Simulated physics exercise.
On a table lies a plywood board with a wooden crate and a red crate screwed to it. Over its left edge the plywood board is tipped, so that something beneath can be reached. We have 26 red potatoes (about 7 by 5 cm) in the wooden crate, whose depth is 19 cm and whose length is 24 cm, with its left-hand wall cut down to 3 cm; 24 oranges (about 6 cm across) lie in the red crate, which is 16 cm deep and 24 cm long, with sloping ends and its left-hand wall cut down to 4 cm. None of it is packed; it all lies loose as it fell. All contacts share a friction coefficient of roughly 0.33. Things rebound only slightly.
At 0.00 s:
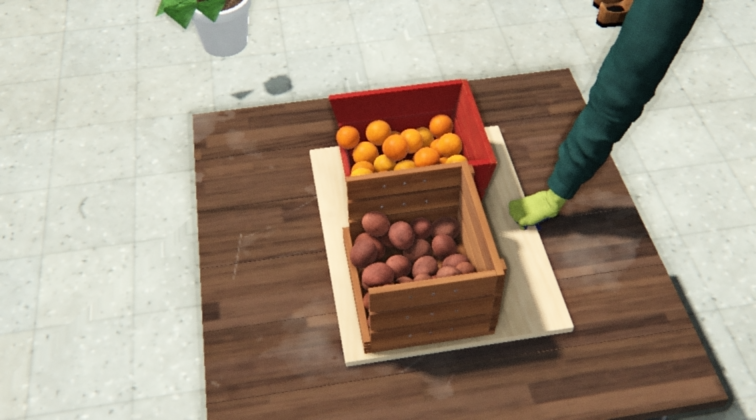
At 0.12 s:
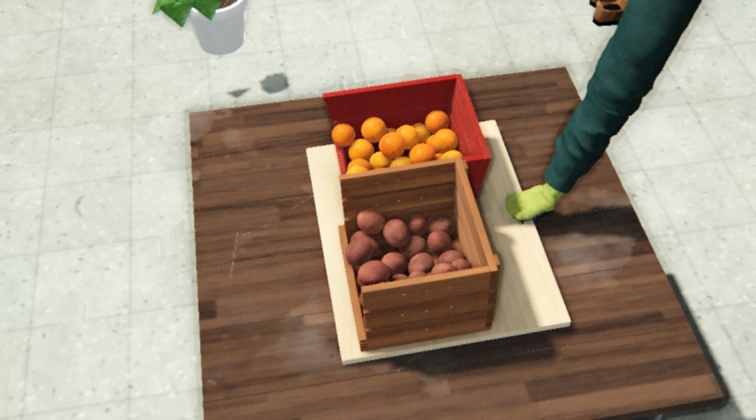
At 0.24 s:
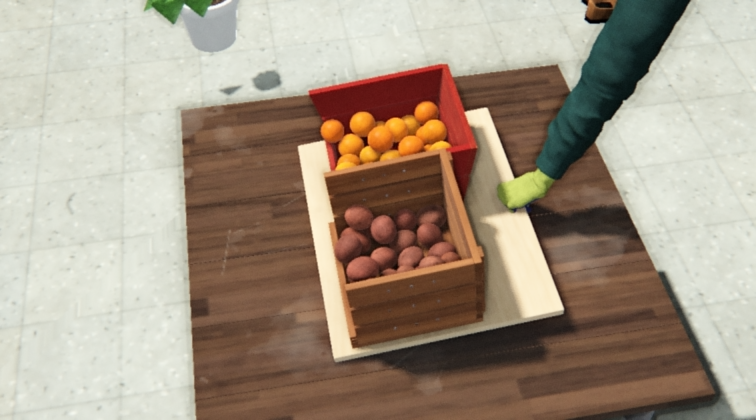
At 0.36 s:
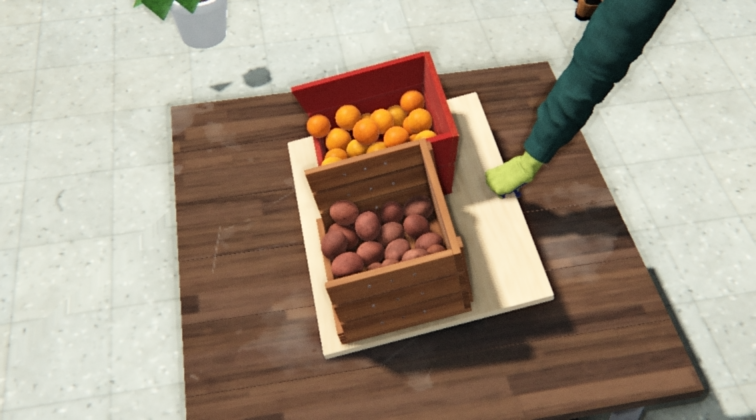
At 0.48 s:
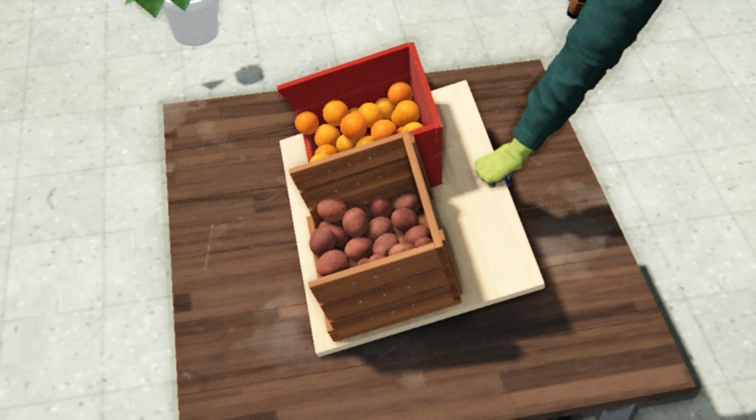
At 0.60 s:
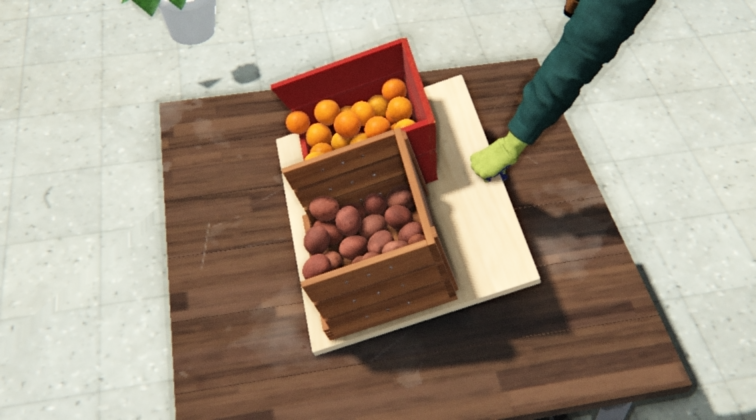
A wooden crate of red potatoes and a red crate of oranges tilted steadily leftward together on a pale board, as a green-gloved hand held the board's right edge above a dark wooden table.
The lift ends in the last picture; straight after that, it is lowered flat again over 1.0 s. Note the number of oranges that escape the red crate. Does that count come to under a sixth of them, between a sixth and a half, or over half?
I think the pieces left inside will number over five in six.
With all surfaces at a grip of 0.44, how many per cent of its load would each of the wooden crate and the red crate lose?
Then the wooden crate sheds 0 per cent, while the red crate sheds 0 per cent.
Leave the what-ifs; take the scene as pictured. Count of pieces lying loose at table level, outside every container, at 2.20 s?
Around 1 of them.
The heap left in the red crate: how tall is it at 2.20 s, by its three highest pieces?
Height: About 10 cm.
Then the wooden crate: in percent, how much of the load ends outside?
Loss for the wooden crate - 10 per cent.
After 0.86 s, tilt 14°; the wooden crate is down by 1 of 26 and the red crate is down by 1 of 24.
After 1.18 s, tilt 6°; the wooden crate is down by 2 of 26 and the red crate is down by 1 of 24.
After 1.62 s, tilt 0°; the wooden crate is down by 2 of 26 and the red crate is down by 1 of 24.
When it is over (at 2.20 s), the wooden crate is down by 2 of 26 and the red crate is down by 1 of 24. Asked share, 1 of 24, 4 per cent.
